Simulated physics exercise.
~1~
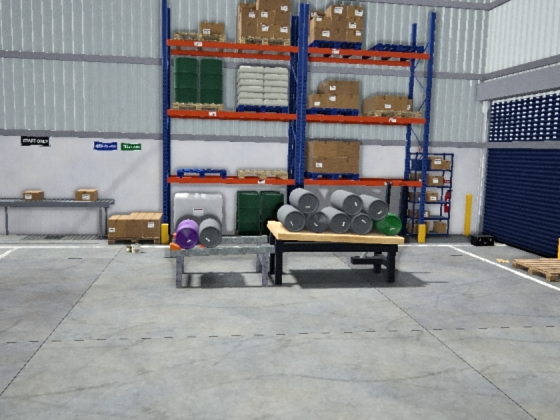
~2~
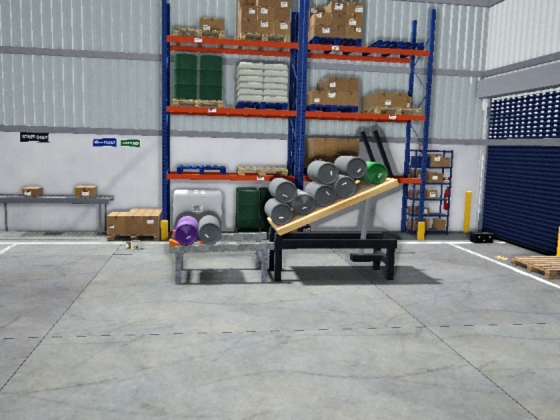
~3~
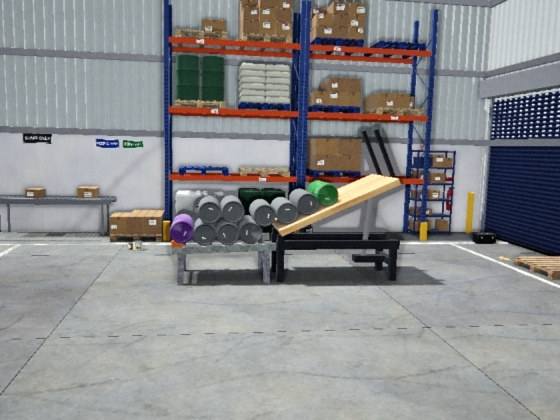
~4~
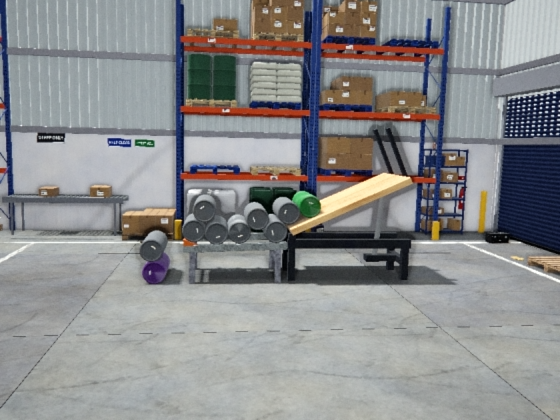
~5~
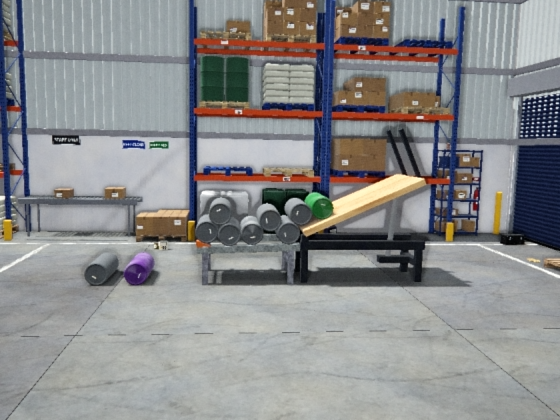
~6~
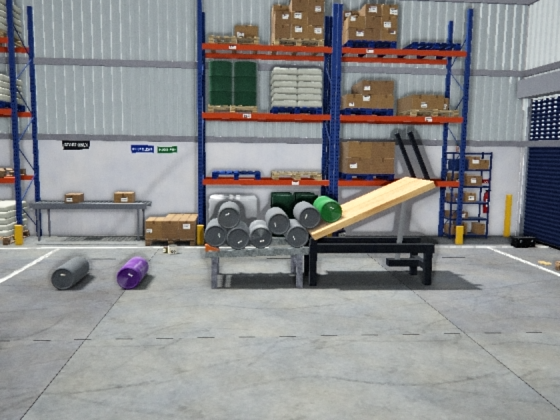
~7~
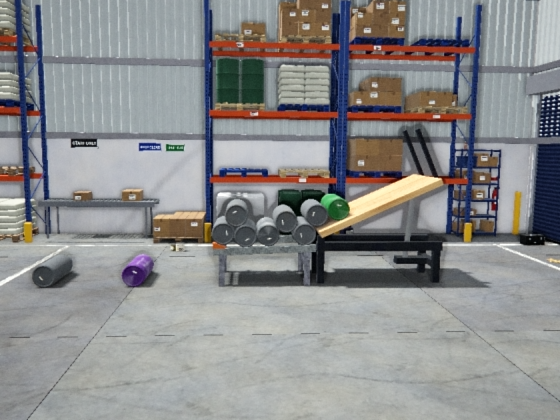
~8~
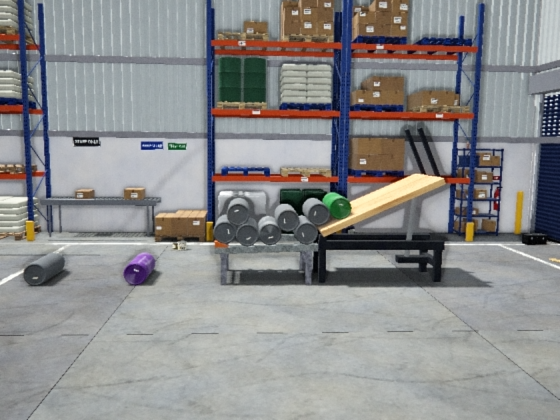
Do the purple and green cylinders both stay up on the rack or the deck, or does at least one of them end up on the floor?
At least one ends up on the floor. The purple cylinder goes over the left end and lies on the concrete, while the green one stays on the tipped deck.
